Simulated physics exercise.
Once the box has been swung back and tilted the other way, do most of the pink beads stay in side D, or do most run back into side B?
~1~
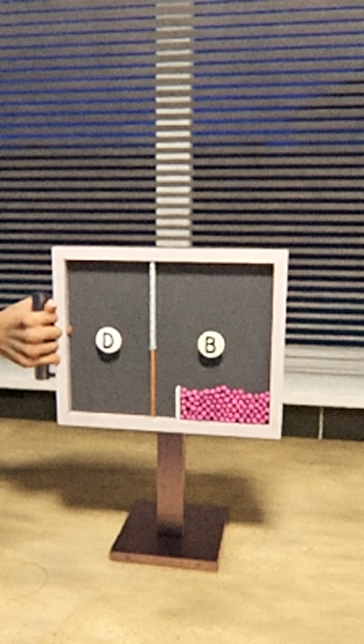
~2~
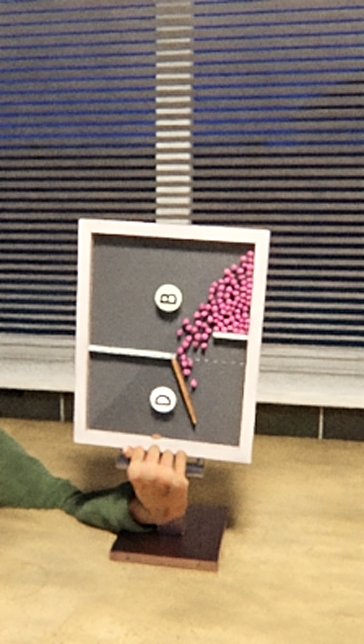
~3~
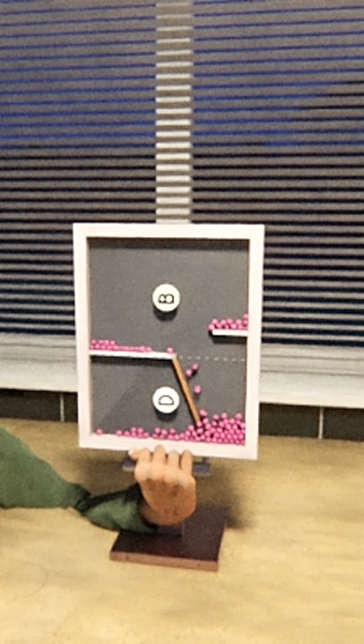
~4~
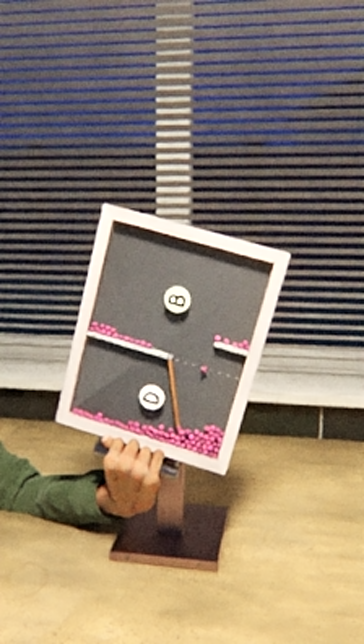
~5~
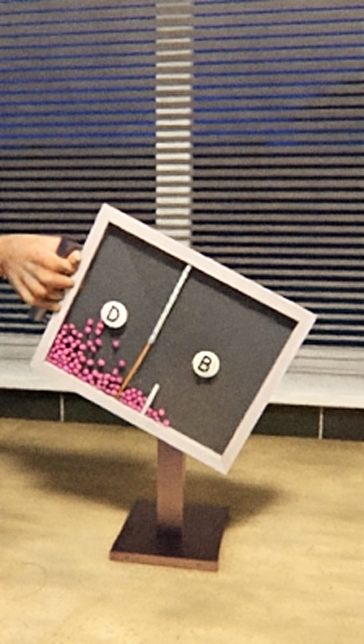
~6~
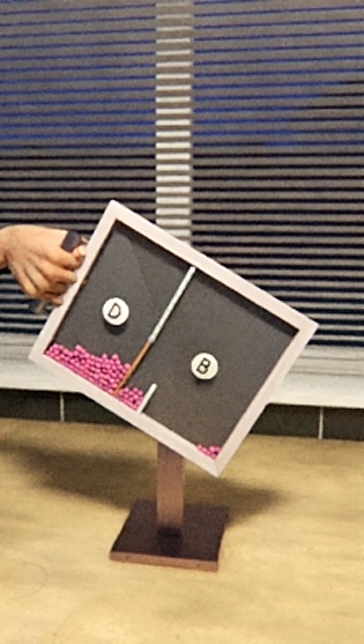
Most of the beads stay in side D, which holds plenty of them. Side B ends up with only part of the beads.
